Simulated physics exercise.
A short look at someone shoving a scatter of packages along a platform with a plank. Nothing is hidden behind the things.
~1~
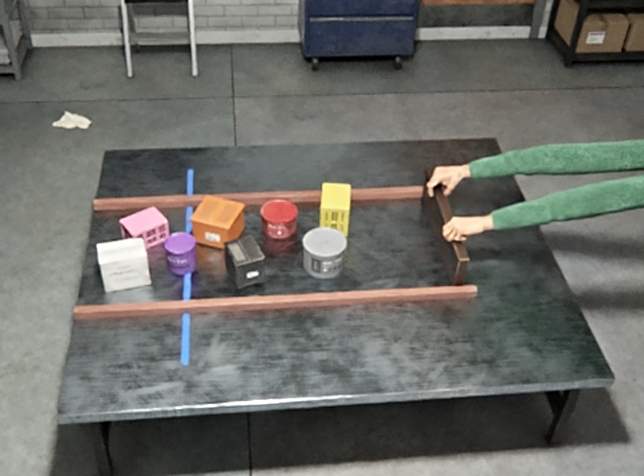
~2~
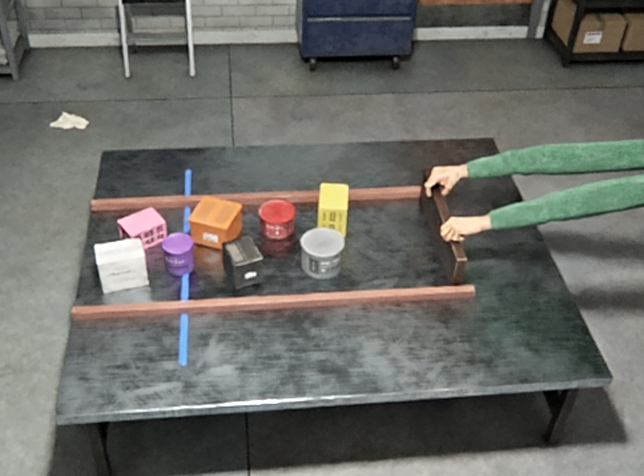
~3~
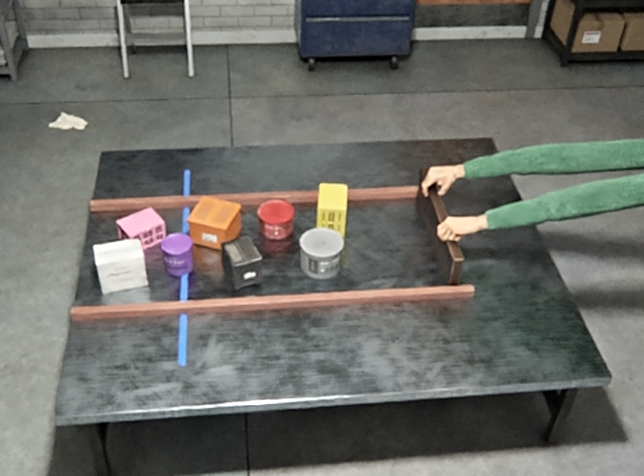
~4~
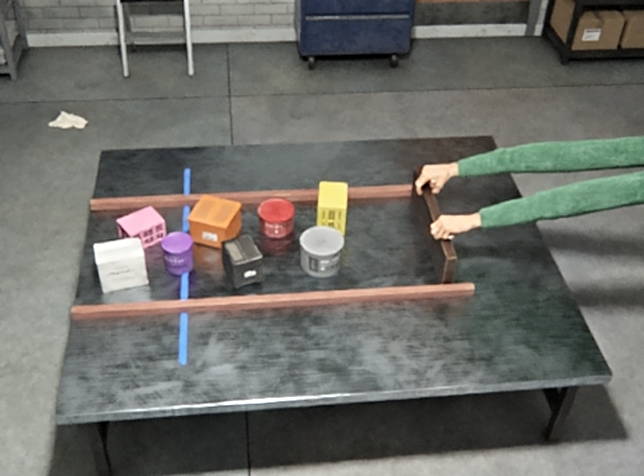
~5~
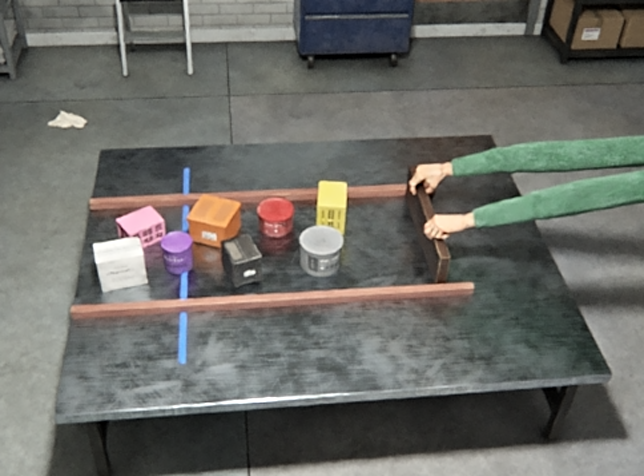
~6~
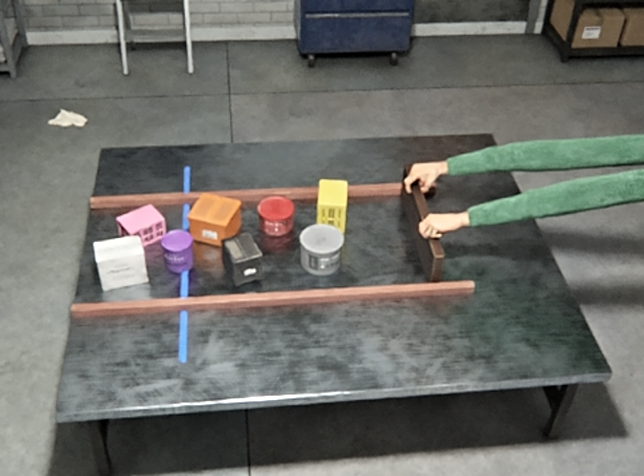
The footage shows two green-sleeved arms gripping a dark plank at the right of a black table and sliding it slightly left between two reddish rails, while the colourful boxes and tubs near a blue tape line stay still.
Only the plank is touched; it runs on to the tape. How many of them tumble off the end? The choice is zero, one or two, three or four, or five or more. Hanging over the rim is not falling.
Here the number that fall off is one or two.
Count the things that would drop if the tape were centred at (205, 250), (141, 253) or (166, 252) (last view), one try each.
Try by try, 1, 3 and 1.
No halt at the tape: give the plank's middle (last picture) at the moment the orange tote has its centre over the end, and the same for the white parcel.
Its middle is around (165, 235) and around (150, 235).
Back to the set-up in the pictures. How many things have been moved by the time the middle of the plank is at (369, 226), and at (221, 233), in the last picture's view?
At the one place 0, at the other 7.
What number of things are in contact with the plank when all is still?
In contact: 3.
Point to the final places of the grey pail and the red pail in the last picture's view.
Near (163, 256) and (139, 218).
Early on, none off yet; white parcel at rest near (121, 263); pink crate at rest near (142, 227); purple pail at rest near (178, 252).
A while later, none off yet; white parcel at rest near (121, 263); pink crate travelled about its own width near (103, 236); purple pail travelled a little near (173, 251).
Finally, the number that fall off is one or two; lost, pink crate.
